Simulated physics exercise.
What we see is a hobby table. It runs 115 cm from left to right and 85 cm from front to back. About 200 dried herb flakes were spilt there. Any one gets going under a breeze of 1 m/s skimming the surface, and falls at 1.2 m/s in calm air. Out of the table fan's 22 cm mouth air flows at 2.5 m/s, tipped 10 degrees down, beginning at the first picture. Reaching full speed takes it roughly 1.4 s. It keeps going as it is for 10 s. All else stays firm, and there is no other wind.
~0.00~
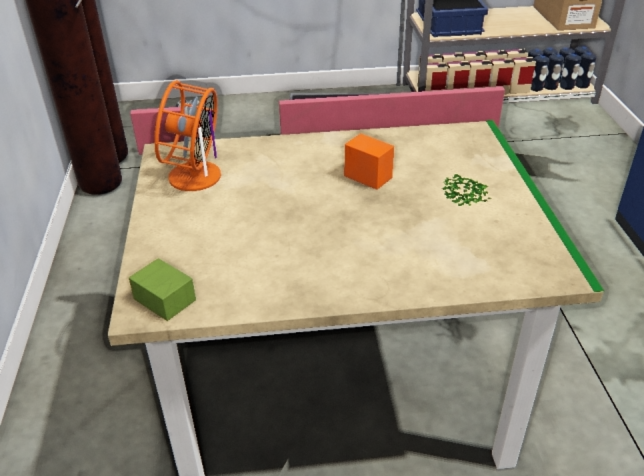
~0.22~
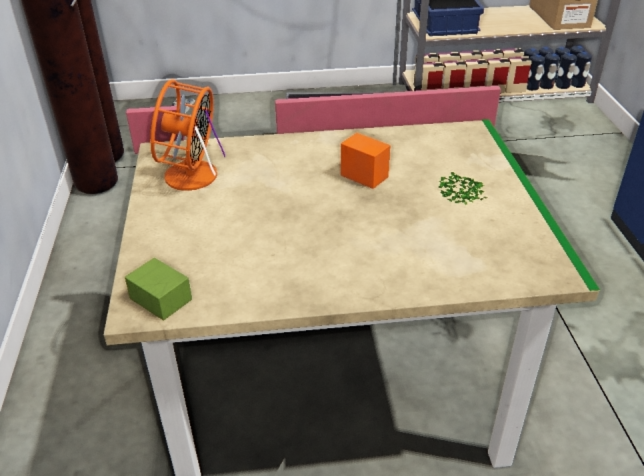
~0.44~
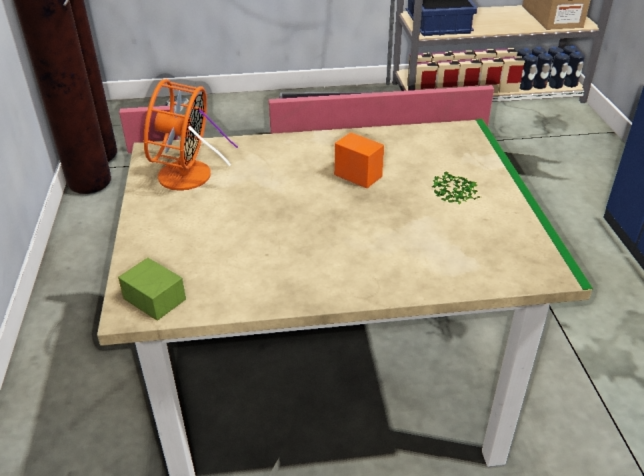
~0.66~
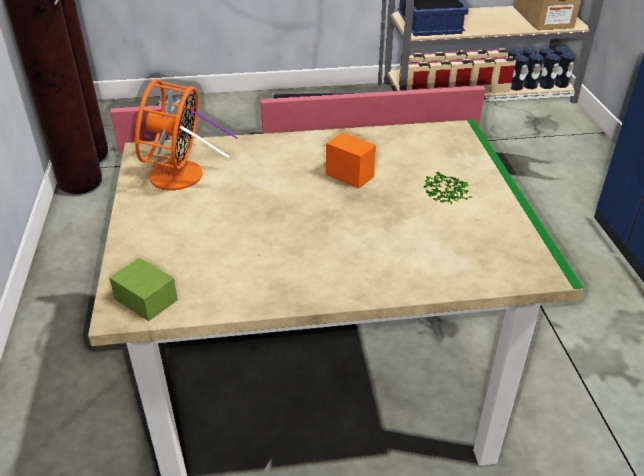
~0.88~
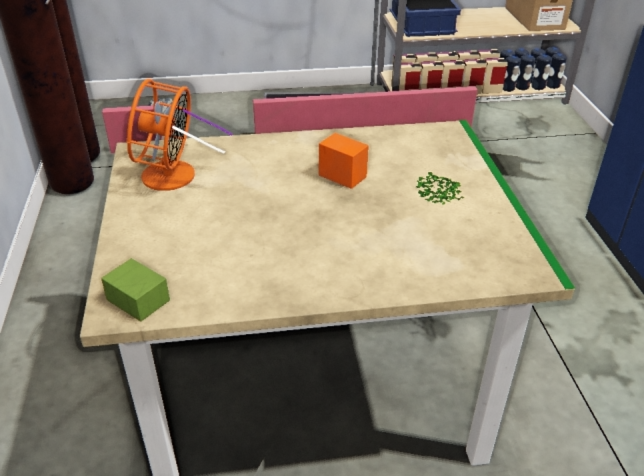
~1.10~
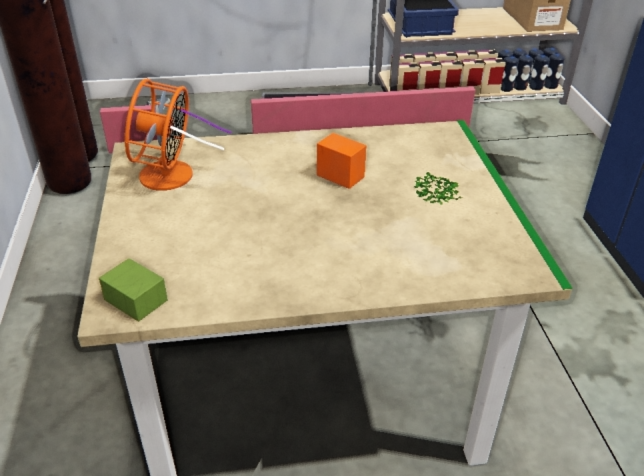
Hobby table with two blocks and dried herb flakes lying still, an orange fan's ribbons lifting rightward as the view drifts right.
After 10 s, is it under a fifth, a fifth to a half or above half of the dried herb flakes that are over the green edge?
Dried herb flakes: The bulk finish over the green edge.
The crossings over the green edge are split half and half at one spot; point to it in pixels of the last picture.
Median crossing point, approx. (516, 201).
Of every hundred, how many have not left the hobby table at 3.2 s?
Close to 60 in a hundred are still there.
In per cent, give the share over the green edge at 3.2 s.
I'd say somewhere near 40 %.
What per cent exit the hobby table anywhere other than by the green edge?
About 0 per cent of them.
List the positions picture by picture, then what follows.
In the first frame, the middle of the dried herb flakes is near (466, 191), none has stirred yet and the mouth of the table fan is at (187, 126).
In the second frame, the middle of the dried herb flakes is near (462, 190), none has stirred yet and the green edge is centred on (535, 190).
In the third frame, the middle of the dried herb flakes is near (455, 189), none has stirred yet, the top of a block is at (359, 144) and the top of a block is at (150, 277).
In the fourth frame, the middle of the dried herb flakes is near (447, 189) and none has stirred yet.
In the fifth frame, the middle of the dried herb flakes is near (439, 189) and none has stirred yet.
In the sixth frame, the middle of the dried herb flakes is near (437, 190) and none has stirred yet.
After 2.0 s, 100 % are on the move or not yet settled, 3 % are over the green edge; the middle of those still in play is near (440, 189).
After 3.2 s, 62 % are on the move or not yet settled, 42 % are over the green edge; the middle of those still in play is near (440, 189).
After 5.5 s, 26 % are on the move or not yet settled, 76 % are over the green edge; the middle of those still in play is near (433, 189).
After 10.0 s, at the end, 89 % are over the green edge.
